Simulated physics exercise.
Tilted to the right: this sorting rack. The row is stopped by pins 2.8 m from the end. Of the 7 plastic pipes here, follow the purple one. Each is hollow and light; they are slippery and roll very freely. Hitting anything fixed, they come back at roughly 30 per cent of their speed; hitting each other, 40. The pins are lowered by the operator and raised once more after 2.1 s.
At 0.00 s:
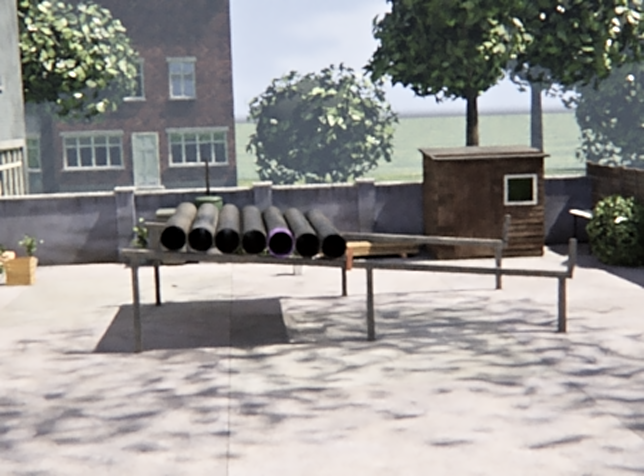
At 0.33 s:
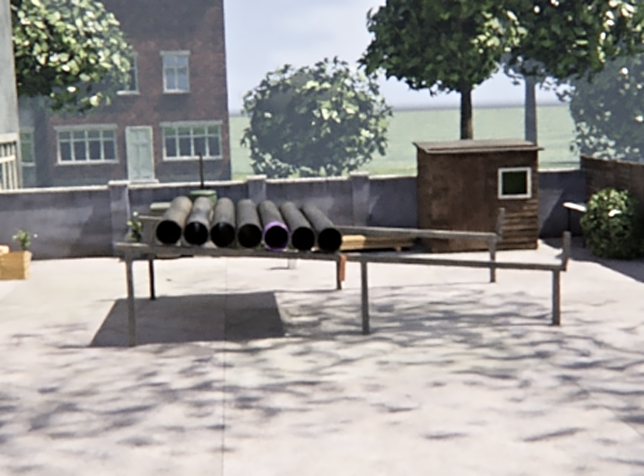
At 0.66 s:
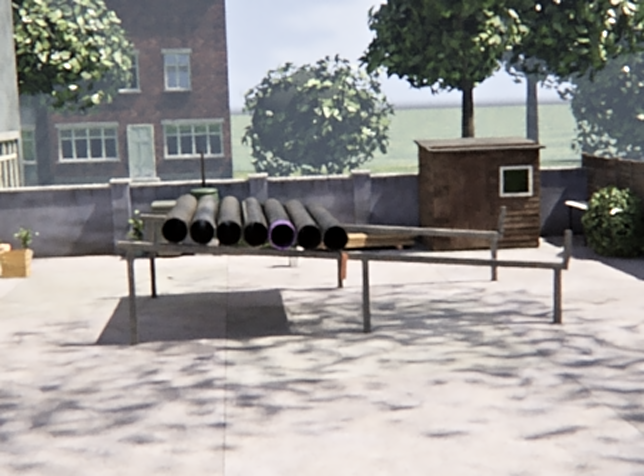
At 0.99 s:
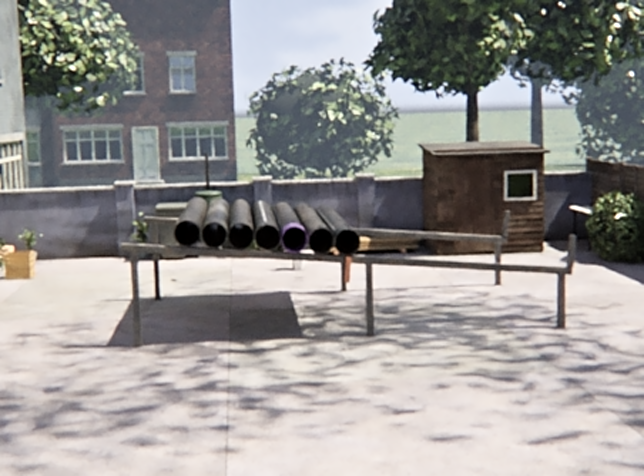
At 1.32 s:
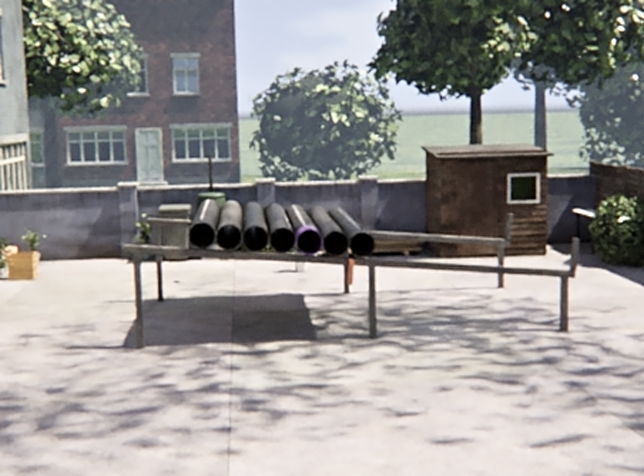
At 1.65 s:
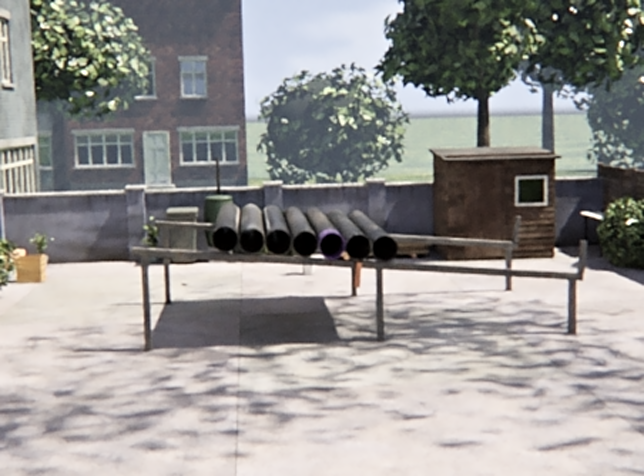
A tilted metal rack stood in a sunny paved yard near a small wooden shed, and the row of seven dark pipes on it, one purplish, rolled slowly a short way to the right.
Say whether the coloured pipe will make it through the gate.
Looking at it, I'd say the purple pipe makes it by.
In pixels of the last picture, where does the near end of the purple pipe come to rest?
Near pixel (517, 256).
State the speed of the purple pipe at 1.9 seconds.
Close to 0.7 m/s then.
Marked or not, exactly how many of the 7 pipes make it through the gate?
Tally at the end: 3.
Then, 1.9 s in, purple is on the rails, 15 cm above the pins, rolling right; 2 below the pins.
Then, 2.1 s in, purple is on the rails, 5 cm above the pins, rolling right; 2 below the pins.
Then, 2.3 s in, purple is in the air, 15 cm below the pins, rolling right; 3 below the pins.
In the end (4.8 s), purple is on the rails, 195 cm below the pins; 3 below the pins.
